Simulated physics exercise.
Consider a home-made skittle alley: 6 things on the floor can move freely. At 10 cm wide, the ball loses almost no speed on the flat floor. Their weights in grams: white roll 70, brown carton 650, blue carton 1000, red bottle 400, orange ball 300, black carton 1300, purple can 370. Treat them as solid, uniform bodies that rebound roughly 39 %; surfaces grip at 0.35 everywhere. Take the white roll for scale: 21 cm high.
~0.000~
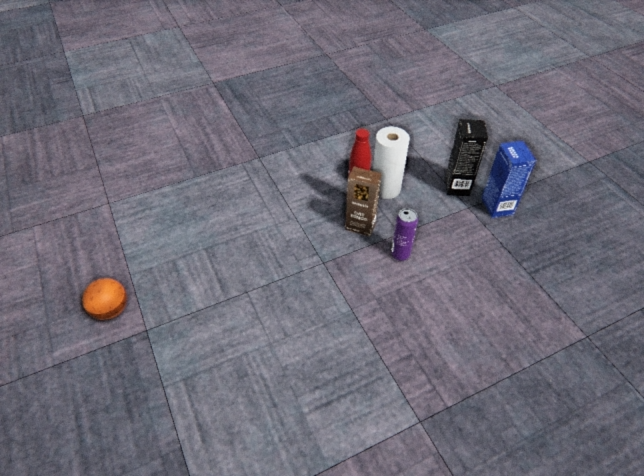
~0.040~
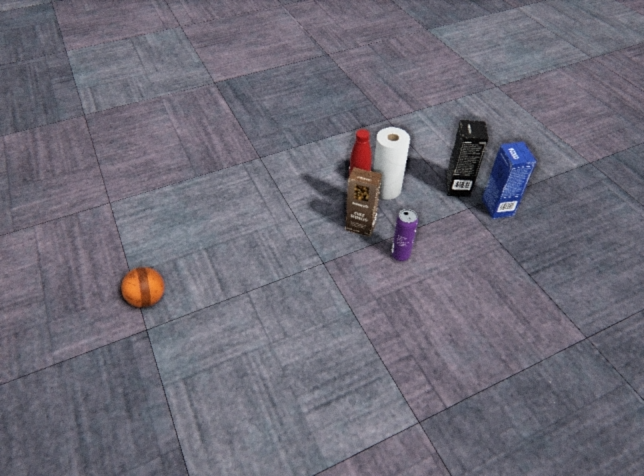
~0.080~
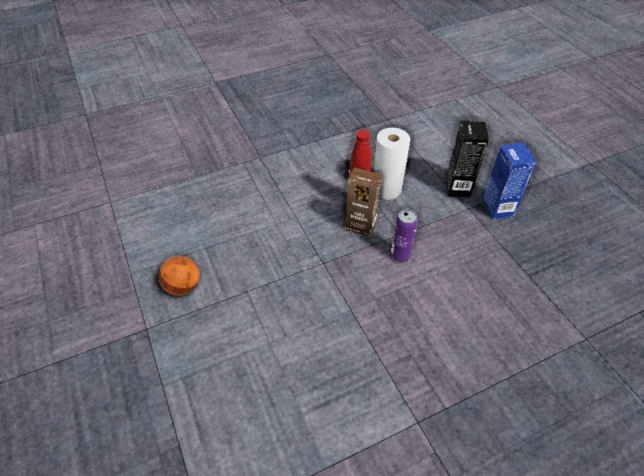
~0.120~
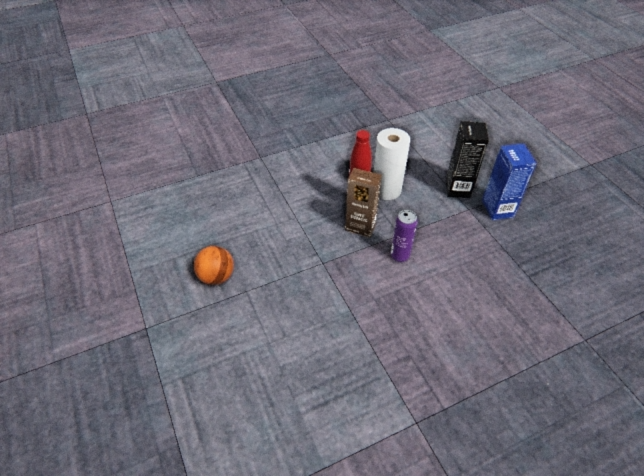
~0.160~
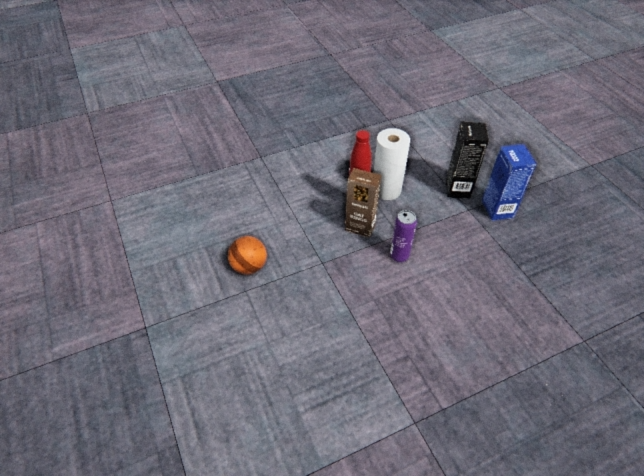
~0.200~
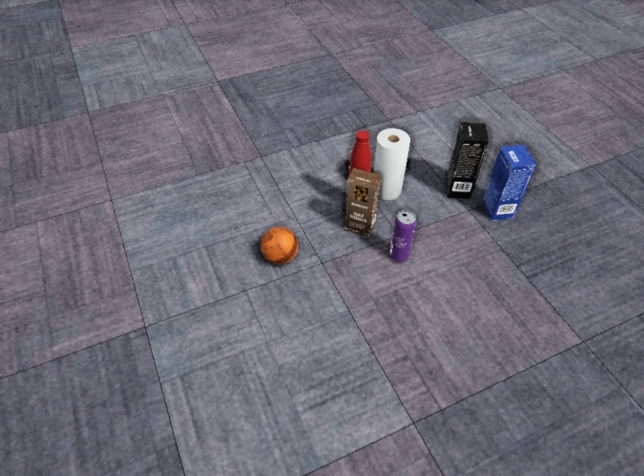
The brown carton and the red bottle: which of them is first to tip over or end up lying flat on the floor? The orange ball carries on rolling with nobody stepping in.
The first of the two.
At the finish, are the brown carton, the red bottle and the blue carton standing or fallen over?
Here's how it ends: The brown carton comes down, the red bottle never goes down, and the blue carton never goes down.
Around 0.40 s, 72 cm rolled; orange ball near (374, 244); brown carton at 3° to upright near (382, 193).
Around 0.80 s, 77 cm rolled; orange ball near (404, 303); brown carton on its side near (432, 204); purple can at 31° to upright.
Around 1.30 s, 89 cm rolled; orange ball near (451, 394); brown carton on its side near (434, 206); purple can on its side.
Around 2.20 s, 121 cm rolled; brown carton on its side near (434, 206); purple can on its side.
Finally (2.7 s), on their side or leaning hard on the floor, brown carton and purple can; the other 4 still in place (within 8 cm). Final places as that camera would see them, brown carton near (434, 206), red bottle near (362, 173). Brown carton went at 0.58 s; red bottle was never lost.
